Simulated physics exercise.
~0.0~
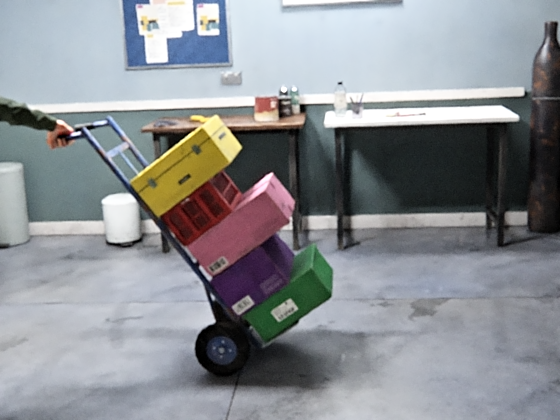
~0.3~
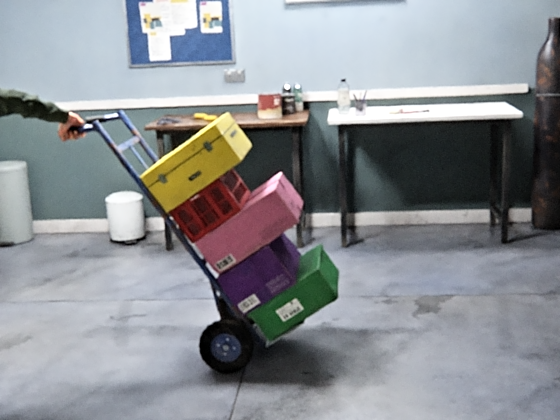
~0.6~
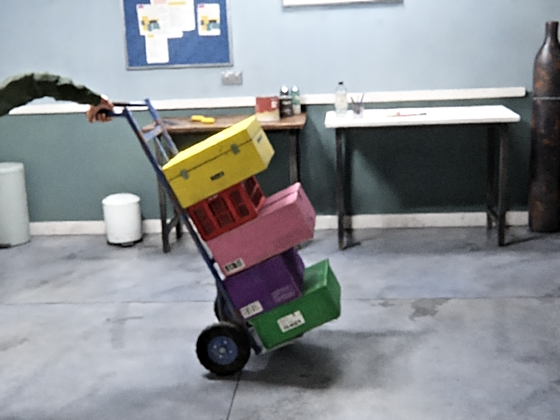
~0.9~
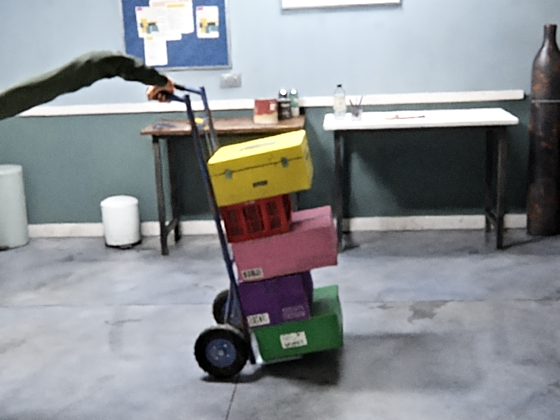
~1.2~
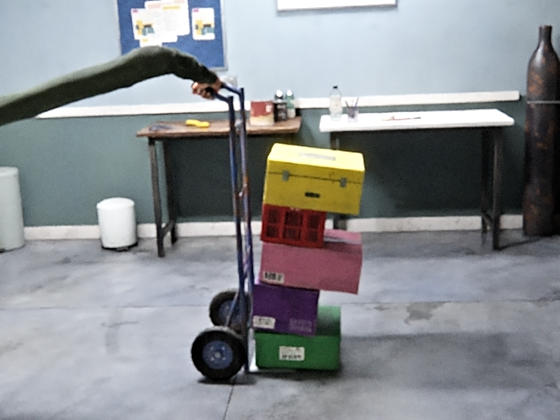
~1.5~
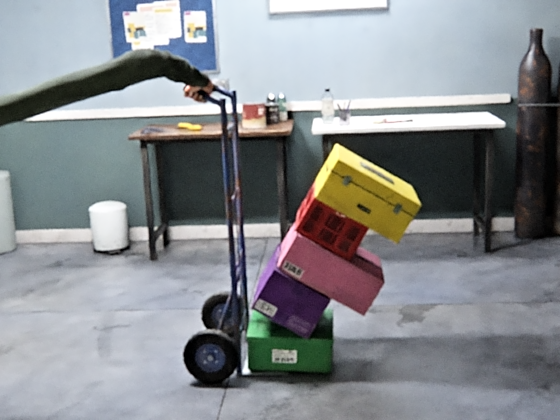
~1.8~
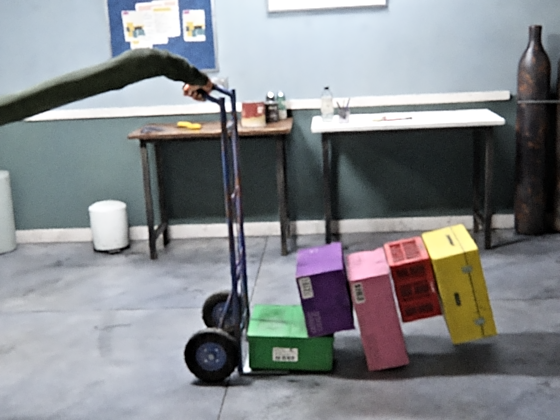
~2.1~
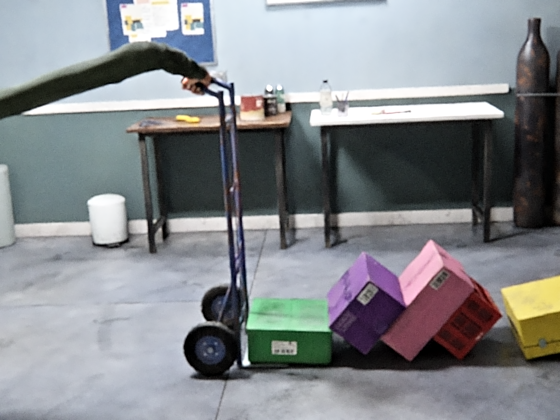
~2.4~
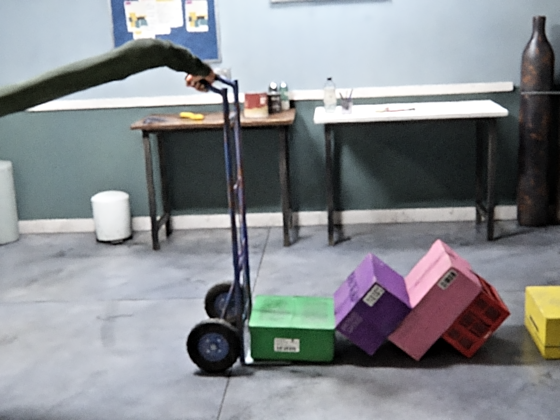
We see a hand tilt a loaded two-wheeled hand truck upright, and its stack of coloured boxes topples to the right; the green tote stays on the plate while the purple box, pink box, red crate and yellow toolbox end up strung out beyond it.
